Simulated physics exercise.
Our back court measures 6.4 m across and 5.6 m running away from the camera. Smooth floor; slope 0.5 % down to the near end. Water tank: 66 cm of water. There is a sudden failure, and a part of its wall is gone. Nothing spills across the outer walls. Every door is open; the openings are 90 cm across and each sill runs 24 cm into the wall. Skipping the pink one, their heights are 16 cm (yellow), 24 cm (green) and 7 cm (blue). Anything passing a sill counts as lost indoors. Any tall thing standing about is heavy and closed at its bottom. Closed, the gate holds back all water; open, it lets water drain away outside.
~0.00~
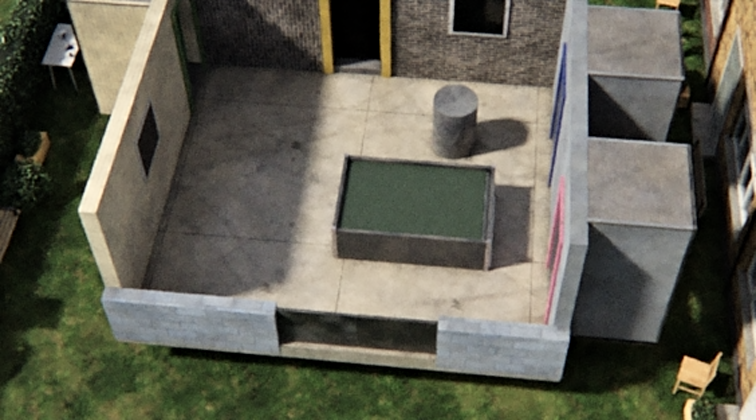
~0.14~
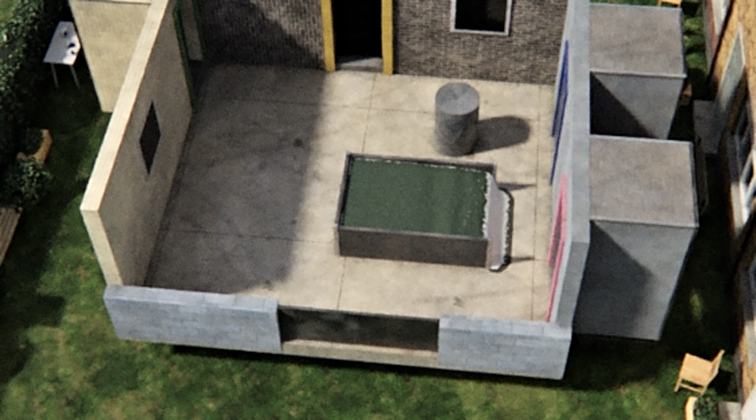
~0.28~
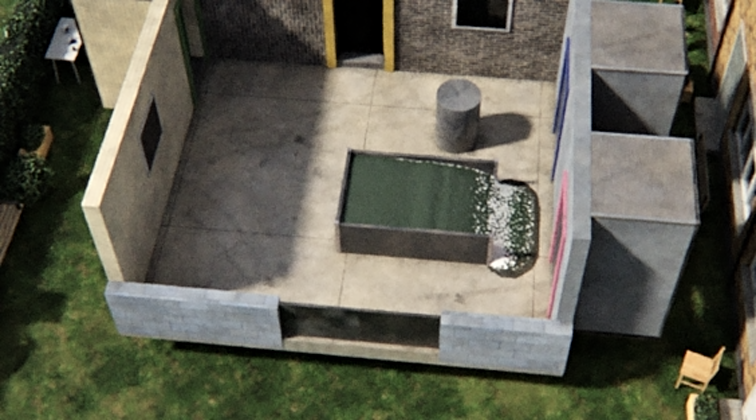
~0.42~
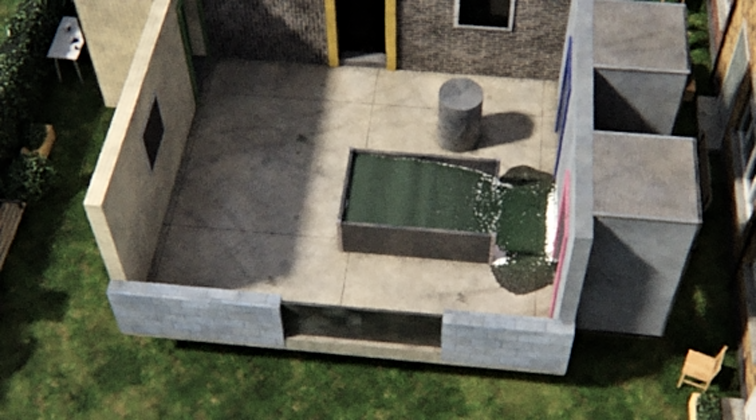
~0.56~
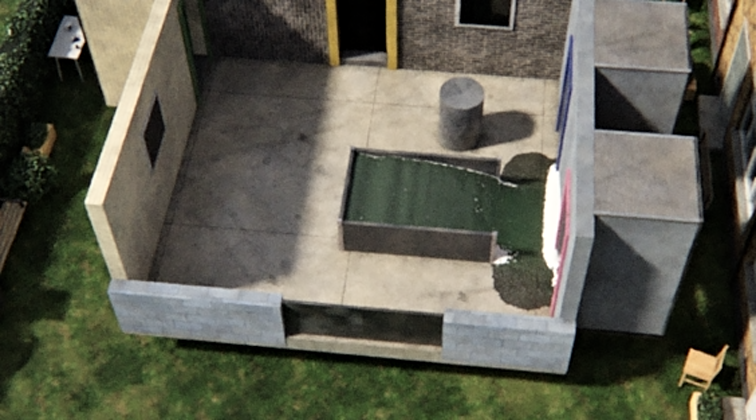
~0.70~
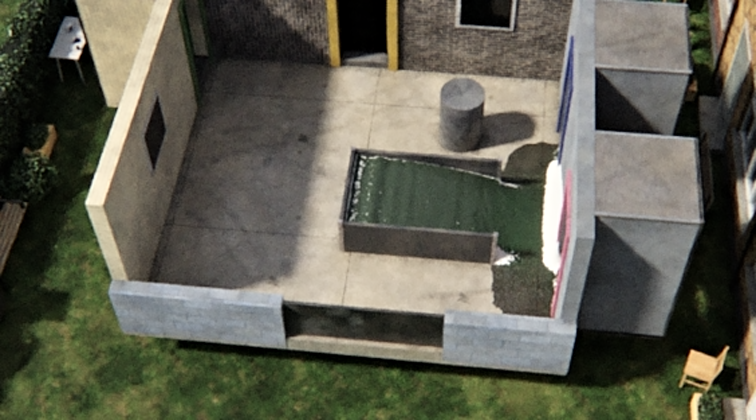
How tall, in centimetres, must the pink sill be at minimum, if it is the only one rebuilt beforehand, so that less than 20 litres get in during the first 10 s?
It needs to be at least 27 cm tall.
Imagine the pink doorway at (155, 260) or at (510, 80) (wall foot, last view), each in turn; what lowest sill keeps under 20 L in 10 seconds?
Roughly 12.0 cm for the first and 21 cm for the second.
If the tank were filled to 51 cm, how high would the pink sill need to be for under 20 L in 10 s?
Required height: Approx. 20 cm.
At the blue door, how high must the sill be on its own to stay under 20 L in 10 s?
The blue door needs around 12.0 cm.
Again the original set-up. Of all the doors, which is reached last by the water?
Last: Green.
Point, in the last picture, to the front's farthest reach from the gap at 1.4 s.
The farthest wet point is roughly at (556, 88) in the last view.
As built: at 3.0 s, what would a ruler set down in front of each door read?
Centimetres: Yellow = 4, green = 0, blue = 12, pink = 15.
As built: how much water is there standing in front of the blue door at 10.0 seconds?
It stands about 5.0 centimetres deep.
After 1.4 s water covers 15 % of the floor, deepest (48 cm) near (551, 233); 22 cm at the pink door, 64 litres in over its 5 cm sill.
After 3.0 s water covers 40 % of the floor, deepest (31 cm) near (536, 347); 15 cm at the pink door, 213 litres in over its 5 cm sill.
After 10.0 s water covers 100 % of the floor, deepest (12 cm) near (302, 316); 6 cm at the pink door, 310 litres in over its 5 cm sill.
At the pink door as built, the water arrived by 0.6 s and peaked near 22 cm at 1.4 s.
Run again over the same 10 s with other heights there, 38 litres in over 23 cm, 7 litres over 31 cm. The limit of 20 litres is kept from about 27 cm up.
